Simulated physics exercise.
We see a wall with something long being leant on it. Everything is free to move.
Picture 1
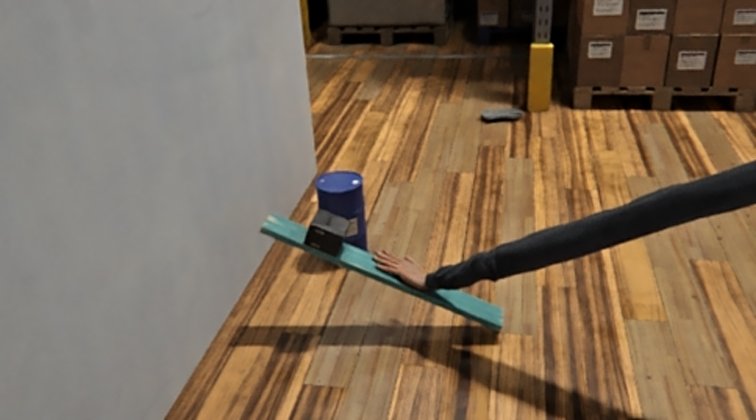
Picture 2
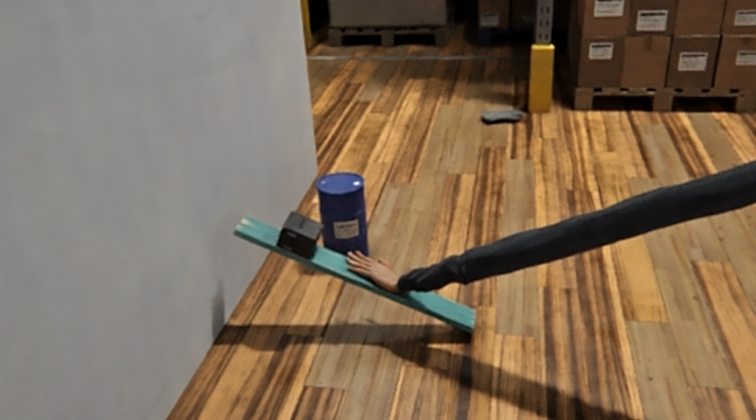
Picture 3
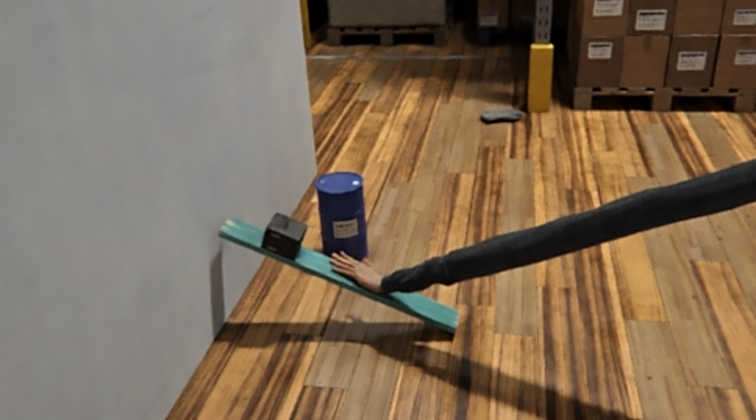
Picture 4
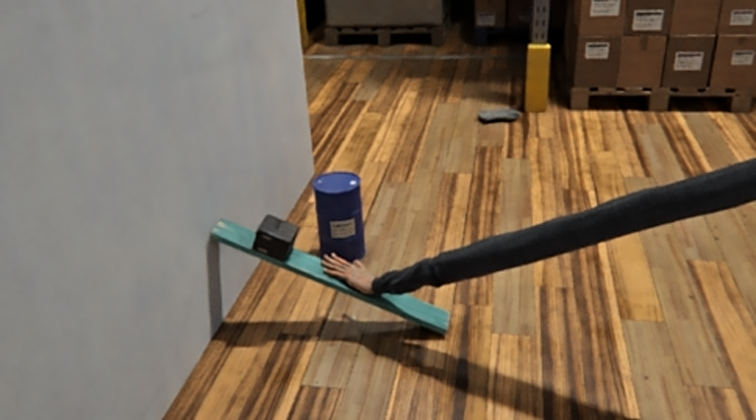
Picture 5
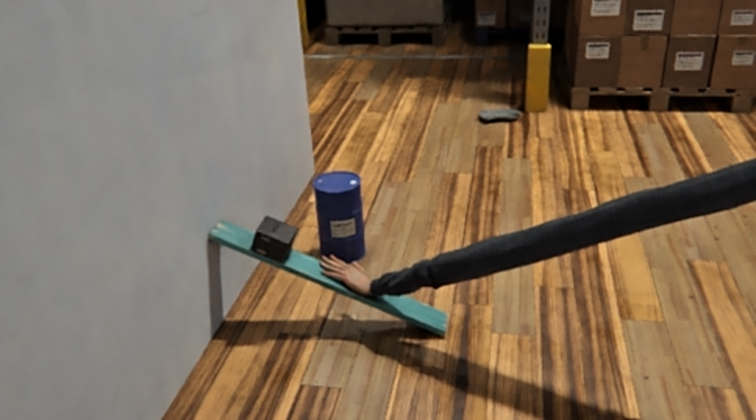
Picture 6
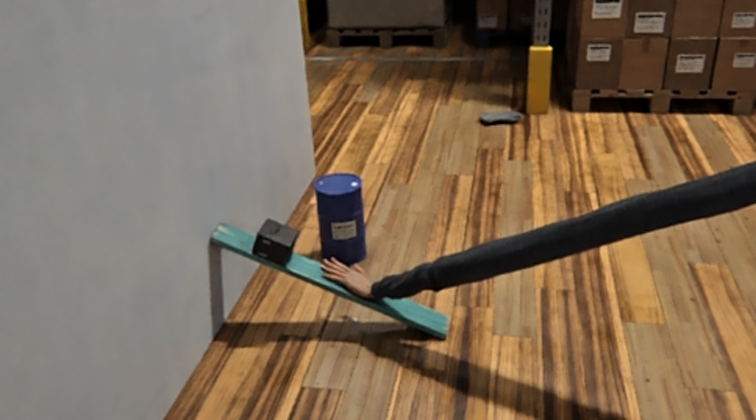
In a warehouse, a hand moved a sloping turquoise plank with a small black box on it leftward past a blue canister until it leaned on the wall, then kept its palm there.
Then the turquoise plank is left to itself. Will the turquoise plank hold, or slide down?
As it turns out, it gives way.
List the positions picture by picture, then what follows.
The first frame shows not yet at the wall; turquoise plank (384, 271); blue canister (342, 217).
The second frame shows not yet at the wall; turquoise plank (356, 273); blue canister (344, 219).
The third frame shows not yet at the wall; turquoise plank (341, 274); blue canister (343, 218).
The fourth frame shows not yet at the wall; turquoise plank (332, 276); blue canister (340, 218).
The fifth frame shows propped up under the hand; turquoise plank (330, 277); blue canister (340, 218).
The sixth frame shows propped up under the hand; turquoise plank (331, 280); blue canister (341, 220).
Then, 0.30 s later than the last frame, turquoise plank sunk by 16° near (343, 308).
Then, 0.40 s later than the last frame, turquoise plank sunk by 23° near (346, 319).
When it is over, moved from the start, turquoise plank; blue canister as before. End places, in pixels of the last picture, turquoise plank near (346, 320). The plank slides down.
